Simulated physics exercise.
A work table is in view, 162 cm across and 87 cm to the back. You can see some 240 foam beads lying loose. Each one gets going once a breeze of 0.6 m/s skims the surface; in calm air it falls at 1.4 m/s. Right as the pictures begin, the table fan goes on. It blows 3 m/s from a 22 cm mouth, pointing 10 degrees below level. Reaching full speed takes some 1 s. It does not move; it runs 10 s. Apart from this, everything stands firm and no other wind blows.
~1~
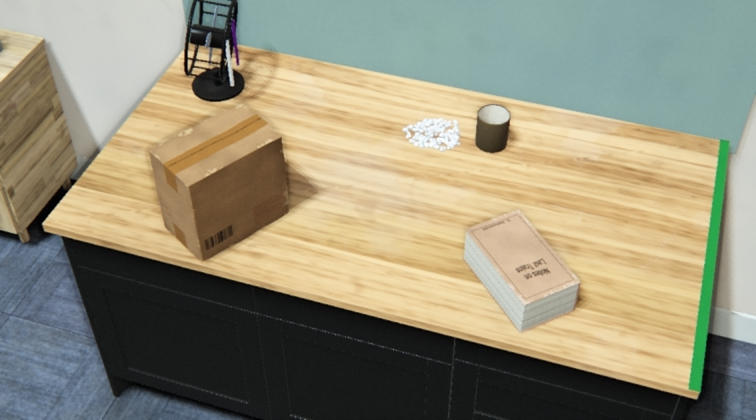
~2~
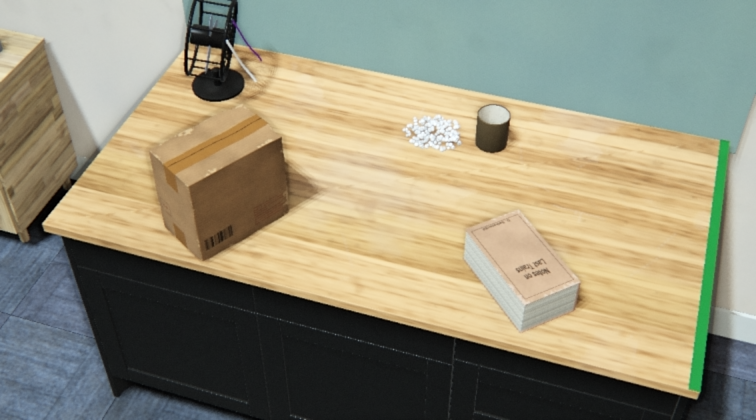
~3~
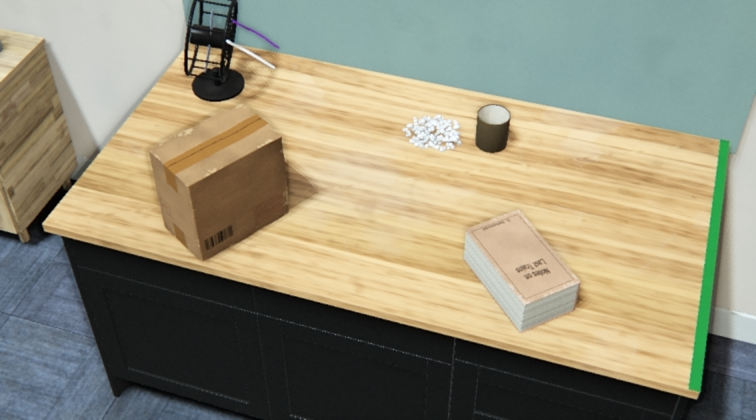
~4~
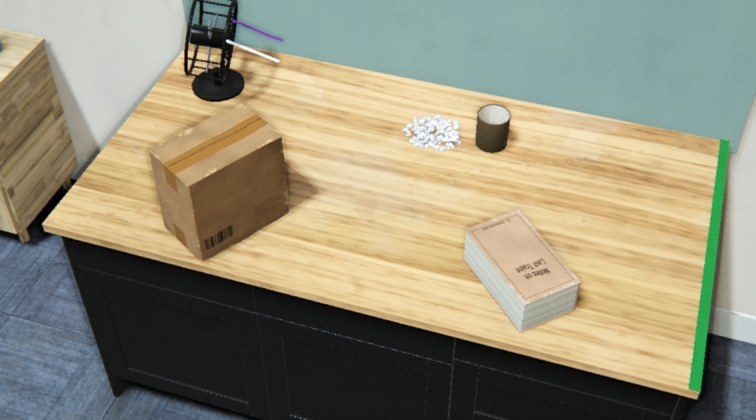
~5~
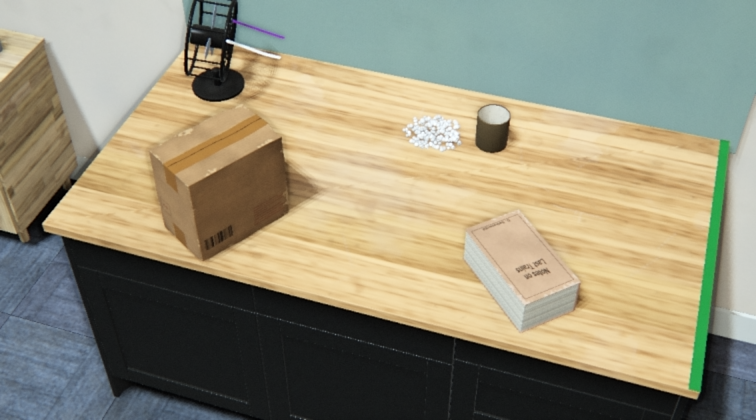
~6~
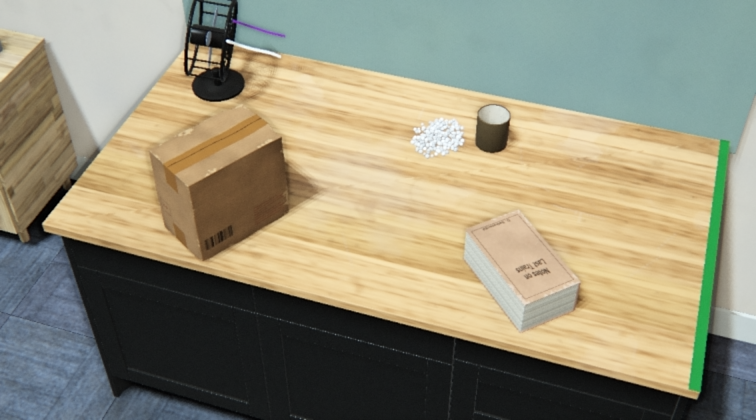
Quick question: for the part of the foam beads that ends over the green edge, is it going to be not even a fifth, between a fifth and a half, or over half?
It is twenty to fifty percent.
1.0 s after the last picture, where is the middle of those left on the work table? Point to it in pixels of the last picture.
Approx. centre at (511, 240) px.
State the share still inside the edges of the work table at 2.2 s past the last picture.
That comes to roughly 80 % remaining.
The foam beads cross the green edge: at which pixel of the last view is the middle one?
The middle of the crossings lies near (712, 288) in the last picture.
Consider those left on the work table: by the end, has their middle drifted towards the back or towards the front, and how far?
It shifted toward the front side by roughly 40 cm.
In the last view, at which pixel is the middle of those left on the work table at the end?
Centre: Roughly (538, 265).
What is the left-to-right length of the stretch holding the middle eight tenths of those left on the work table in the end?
Spread, left to right: Approx. 30 cm.
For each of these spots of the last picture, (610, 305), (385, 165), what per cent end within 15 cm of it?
First spot about 20 %, second about 0 %.
Then, 1.0 s after the last picture the count stands so, 1 % are over the green edge; the middle of those still in play is near (511, 240).
Then, 2.2 s after the last picture the count stands so, 20 % are over the green edge; the middle of those still in play is near (535, 258).
Then, 4.6 s after the last picture the count stands so, 29 % are over the green edge; the middle of those still in play is near (535, 258).
Then, 9.1 s after the last picture, at the end, 31 % are over the green edge; the middle of those still in play is near (538, 265).
